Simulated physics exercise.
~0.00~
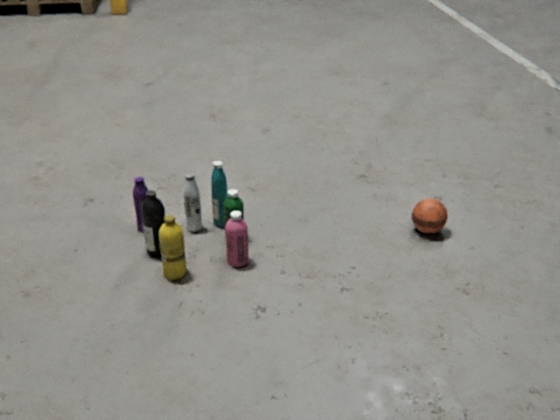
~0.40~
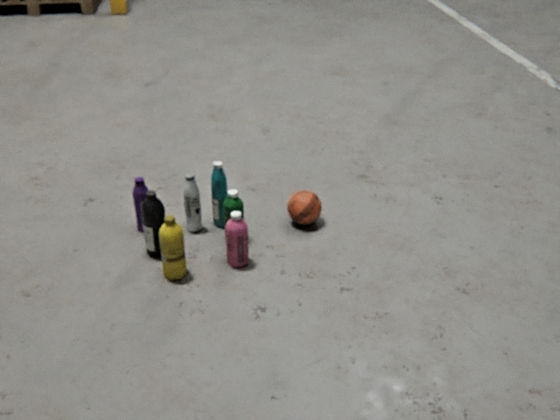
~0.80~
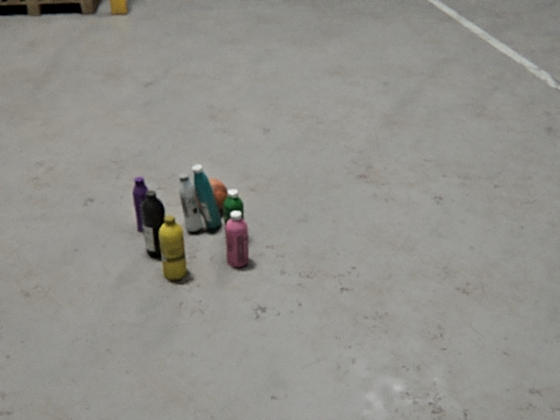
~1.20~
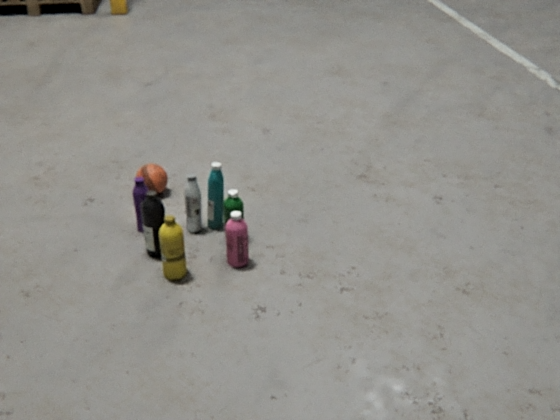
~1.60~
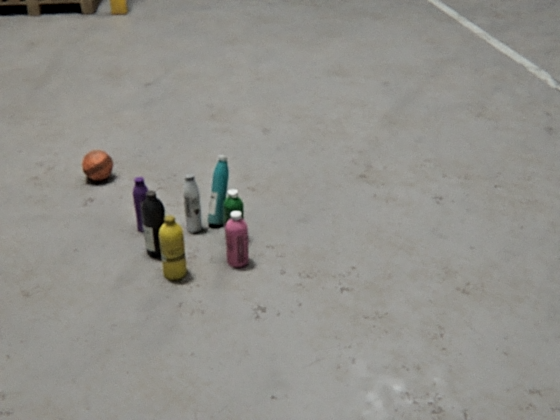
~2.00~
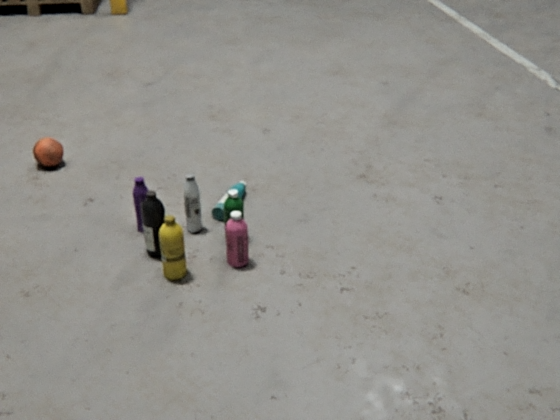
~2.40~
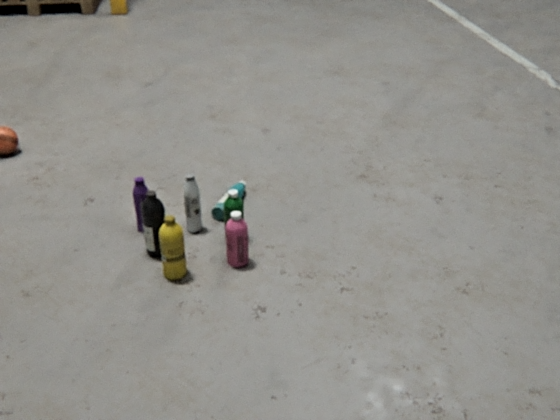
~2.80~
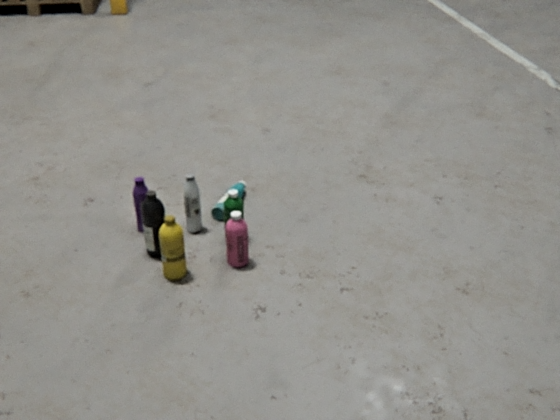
An orange ball rolled left across a concrete floor into a cluster of seven bottles, knocking the turquoise one into a wobble, then rolled on out of view as that bottle toppled onto its side, leaving the others standing.
